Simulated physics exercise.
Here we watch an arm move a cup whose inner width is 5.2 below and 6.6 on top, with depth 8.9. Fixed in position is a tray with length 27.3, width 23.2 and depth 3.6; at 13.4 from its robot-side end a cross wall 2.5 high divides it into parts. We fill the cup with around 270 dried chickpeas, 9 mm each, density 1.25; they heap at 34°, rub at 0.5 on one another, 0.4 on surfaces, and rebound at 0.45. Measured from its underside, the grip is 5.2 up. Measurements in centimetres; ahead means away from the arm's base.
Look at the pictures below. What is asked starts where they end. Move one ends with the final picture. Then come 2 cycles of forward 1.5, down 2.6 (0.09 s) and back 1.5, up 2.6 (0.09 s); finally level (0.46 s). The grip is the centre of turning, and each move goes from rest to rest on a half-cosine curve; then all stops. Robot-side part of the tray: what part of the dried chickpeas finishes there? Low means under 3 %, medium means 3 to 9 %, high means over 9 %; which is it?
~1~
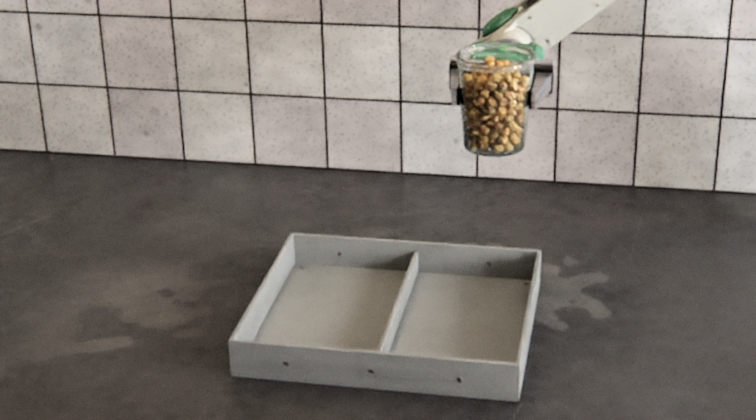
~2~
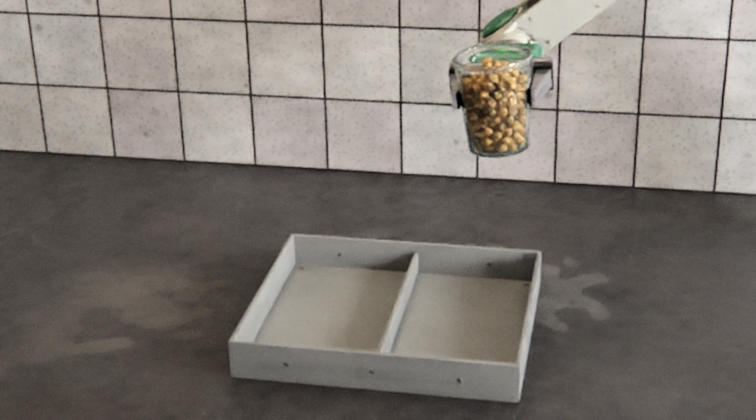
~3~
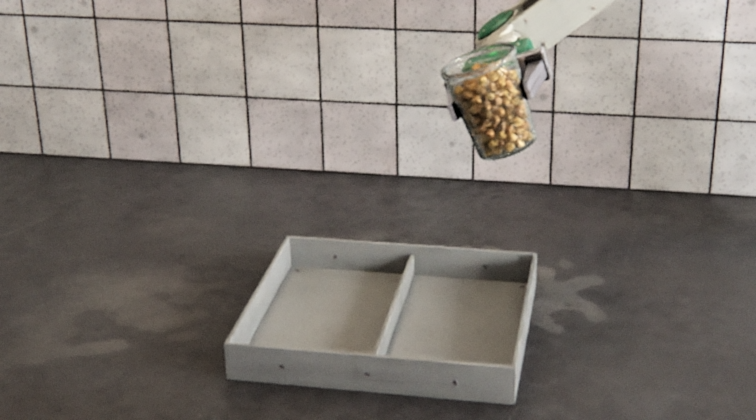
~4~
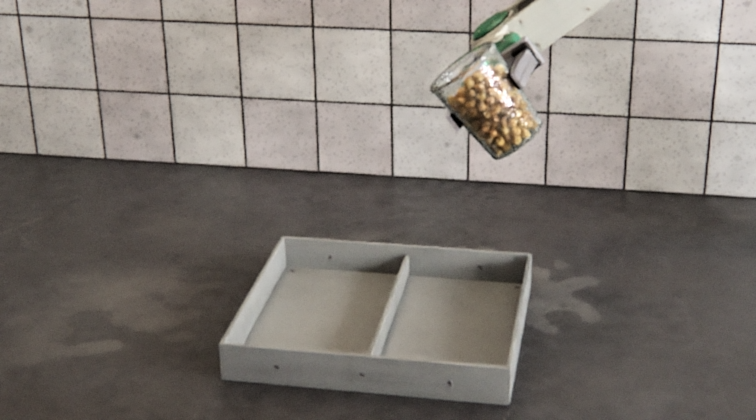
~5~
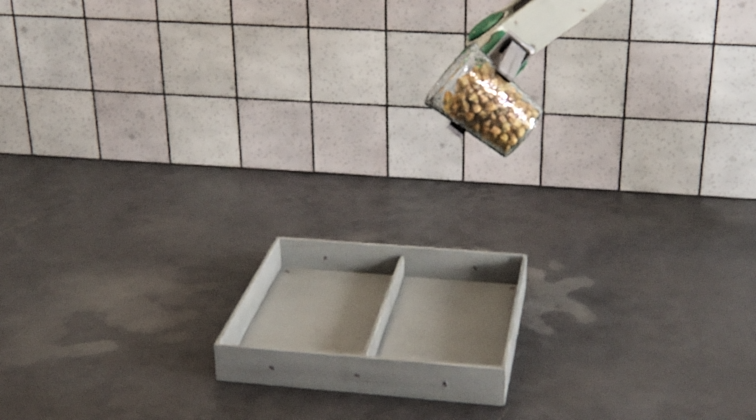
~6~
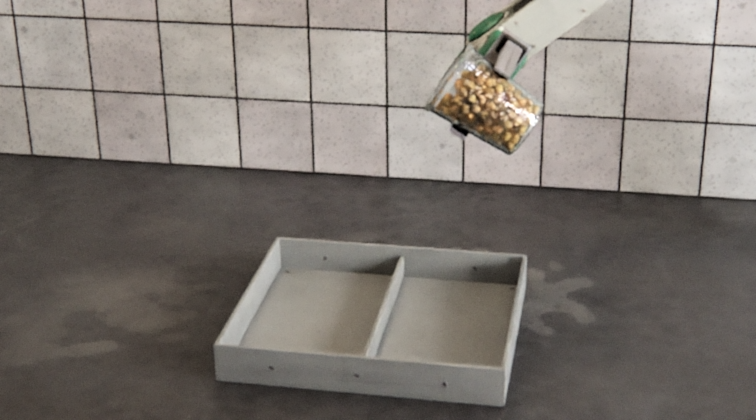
It is low.
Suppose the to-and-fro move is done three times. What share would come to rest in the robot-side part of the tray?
Probably about 0 in a hundred.
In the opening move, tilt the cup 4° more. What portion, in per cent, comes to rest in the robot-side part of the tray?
Close to 0 in a hundred, I'd say.
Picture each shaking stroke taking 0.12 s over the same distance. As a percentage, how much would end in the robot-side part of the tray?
Around 0 percent.
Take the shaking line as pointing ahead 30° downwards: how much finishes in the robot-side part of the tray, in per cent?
Some 5 in a hundred.
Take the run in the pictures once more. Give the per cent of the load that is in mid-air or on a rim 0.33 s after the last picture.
About 2 per cent.
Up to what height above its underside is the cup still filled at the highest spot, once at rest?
Around 9.0 cm above the underside.
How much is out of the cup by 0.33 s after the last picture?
Near 0 in a hundred parts have gone so far.
Then, 0.33 s later, tilted 57° forward, highest piece 27 above the table; 264 in the cup, 6 in flight or on a rim.
Then, 0.66 s later, tilted 16° forward, highest piece 29 above the table; 260 in the cup, 7 in the far-side part, 3 in the robot-side part.
Then, 1.02 s later, level, highest piece 29 above the table; 260 in the cup, 8 in the far-side part, 2 in the robot-side part.
Then, 2.07 s later, level, highest piece 29 above the table; 260 in the cup, 8 in the far-side part, 2 in the robot-side part.
At rest, 260 in the cup, 8 in the far-side part, 2 in the robot-side part. That is 1 % in the robot-side part of the tray.
